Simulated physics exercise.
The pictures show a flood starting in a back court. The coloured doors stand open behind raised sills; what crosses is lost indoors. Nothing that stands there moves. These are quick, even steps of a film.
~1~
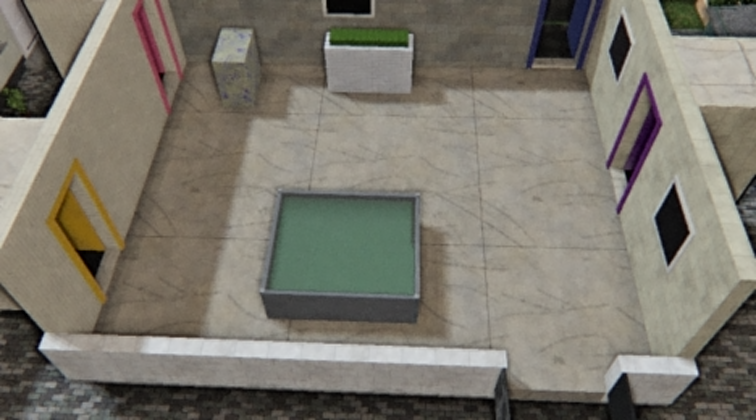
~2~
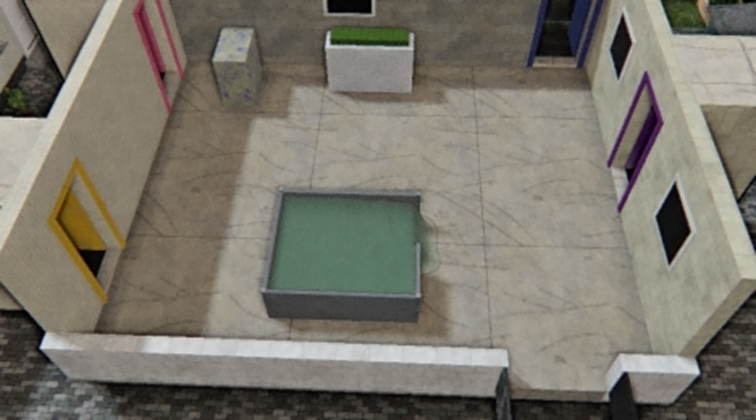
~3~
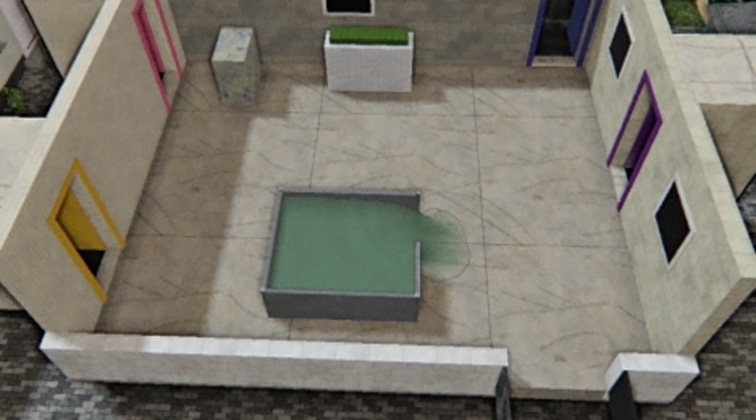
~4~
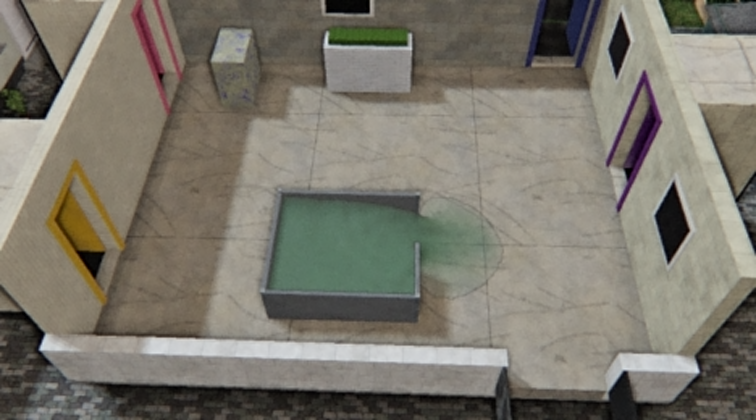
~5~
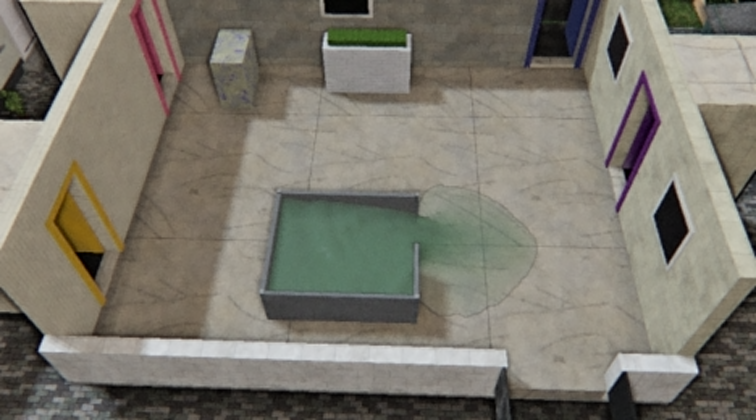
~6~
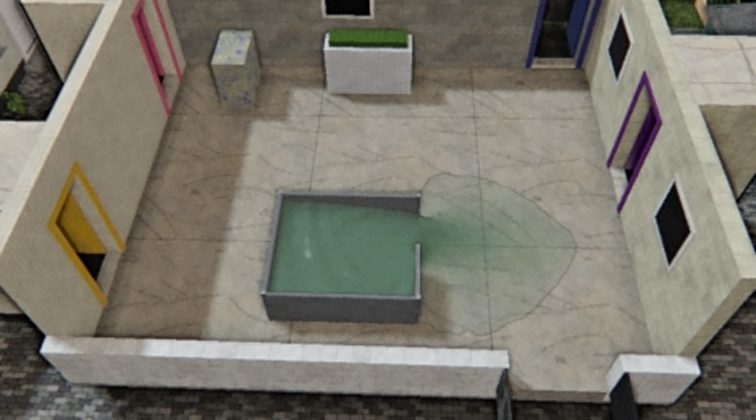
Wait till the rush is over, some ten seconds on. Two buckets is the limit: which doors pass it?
One by one: The blue door floods; the purple door floods; the pink door holds within the limit; the yellow door holds within the limit.
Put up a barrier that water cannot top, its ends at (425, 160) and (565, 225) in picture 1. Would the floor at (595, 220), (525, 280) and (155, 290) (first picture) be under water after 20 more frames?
One after the other: Under water, awash, free of water.
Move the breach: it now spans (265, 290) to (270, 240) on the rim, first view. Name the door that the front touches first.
The one in yellow.
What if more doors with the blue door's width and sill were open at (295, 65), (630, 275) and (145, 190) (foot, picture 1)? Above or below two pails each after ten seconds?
One after the other: Is under, is over, keeps below it.
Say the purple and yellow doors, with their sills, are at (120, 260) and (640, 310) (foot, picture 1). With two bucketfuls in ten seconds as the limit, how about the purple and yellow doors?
In short: Purple takes less; yellow passes that mark.
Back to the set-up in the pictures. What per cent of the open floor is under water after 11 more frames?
About 30 per cent.
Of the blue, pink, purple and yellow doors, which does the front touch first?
The one in purple.
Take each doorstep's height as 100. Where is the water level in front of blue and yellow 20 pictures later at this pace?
In turn 240 and 0 per cent.
A moment on, water covers 25 % of the floor; the blue door not reached, the purple door wet at the sill, nothing in, the pink door not reached, the yellow door not reached.
Next, water covers 30 % of the floor; the blue door not reached, the purple door over two buckets in, the pink door not reached, the yellow door not reached.
Then, water covers 35 % of the floor; the blue door under two buckets in, the purple door far over two buckets in, the pink door not reached, the yellow door not reached.
Later, water covers 50 % of the floor; the blue door far over two buckets in, the purple door far over two buckets in, the pink door not reached, the yellow door not reached.
In the end, water covers 75 % of the floor; the blue door far over two buckets in, the purple door far over two buckets in, the pink door wet at the sill, nothing in, the yellow door wet at the sill, nothing in.
